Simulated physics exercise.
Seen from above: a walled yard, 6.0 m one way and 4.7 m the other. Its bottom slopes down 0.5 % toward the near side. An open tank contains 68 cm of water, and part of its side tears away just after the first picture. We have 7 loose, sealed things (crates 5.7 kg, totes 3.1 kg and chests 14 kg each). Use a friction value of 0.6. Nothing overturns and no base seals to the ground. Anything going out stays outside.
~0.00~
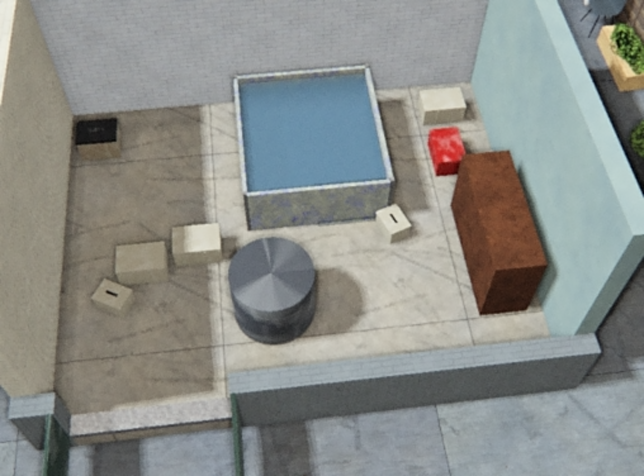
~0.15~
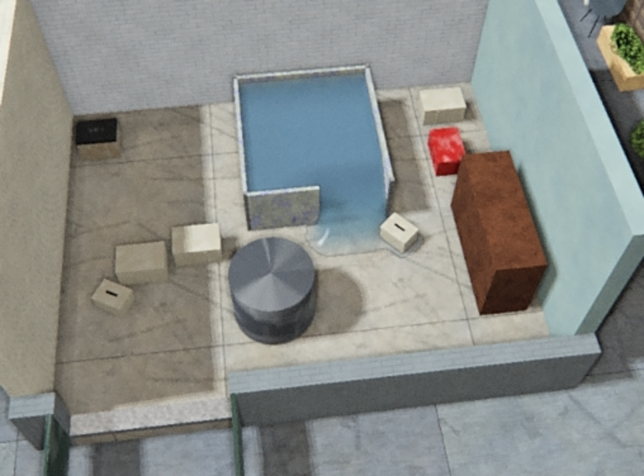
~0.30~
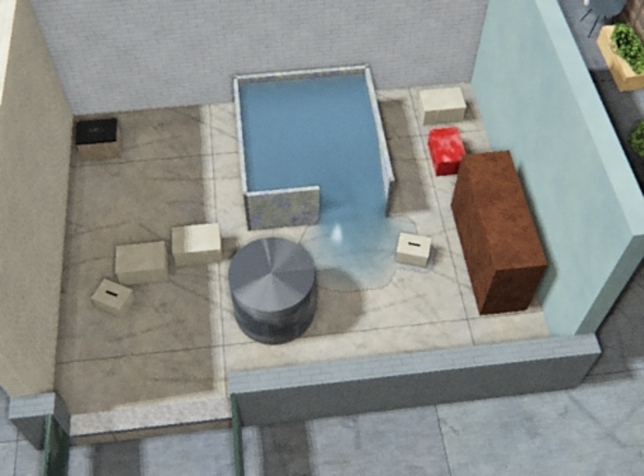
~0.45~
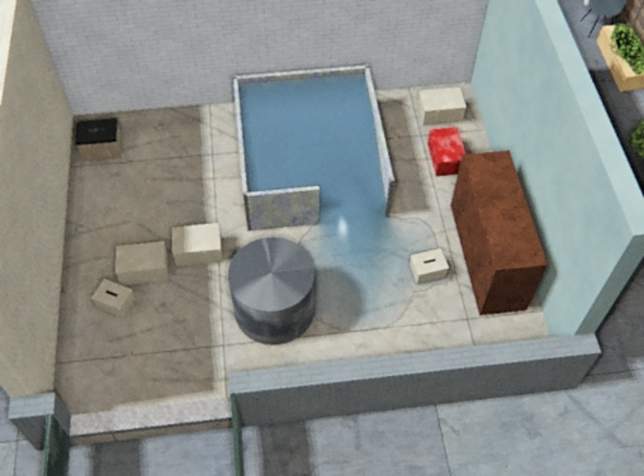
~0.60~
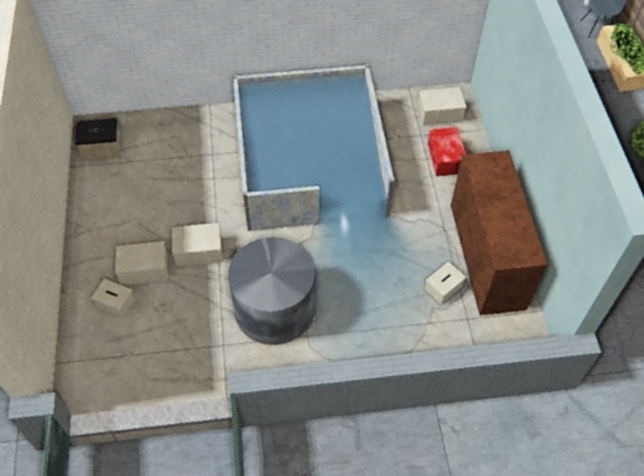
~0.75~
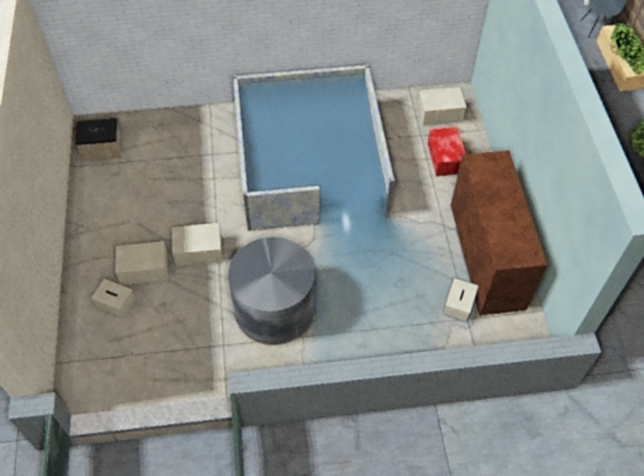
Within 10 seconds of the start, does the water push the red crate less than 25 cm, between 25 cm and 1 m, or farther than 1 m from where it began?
Between 25 cm and 1 m.
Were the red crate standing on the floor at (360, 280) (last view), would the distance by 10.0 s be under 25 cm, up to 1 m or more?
From that spot, it is pushed far off.
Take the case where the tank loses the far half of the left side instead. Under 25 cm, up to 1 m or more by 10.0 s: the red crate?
If that happened, the red crate does not really move.
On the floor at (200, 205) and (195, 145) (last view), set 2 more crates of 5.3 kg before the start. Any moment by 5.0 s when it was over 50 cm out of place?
Order kept: Falls short, falls short.
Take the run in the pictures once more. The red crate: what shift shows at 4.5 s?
Roughly 60 cm by then.
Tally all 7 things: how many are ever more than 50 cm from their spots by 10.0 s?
Result: 7.
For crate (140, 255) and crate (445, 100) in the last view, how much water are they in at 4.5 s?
Roughly 3 and 9 cm.
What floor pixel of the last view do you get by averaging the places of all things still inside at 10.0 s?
About (282, 178).
After 2.0 s the red crate is near (448, 144), 0.0 m from its start, aground; 0 of 7 are out; 1 afloat.
After 4.5 s the red crate is near (413, 127), 0.6 m from its start, afloat; 0 of 7 are out; 3 afloat.
After 7.0 s the red crate is near (442, 115), 0.5 m from its start, afloat; 0 of 7 are out; 7 afloat.
After 10.0 s the red crate is near (446, 167), 0.5 m from its start, afloat; 0 of 7 are out; 7 afloat.
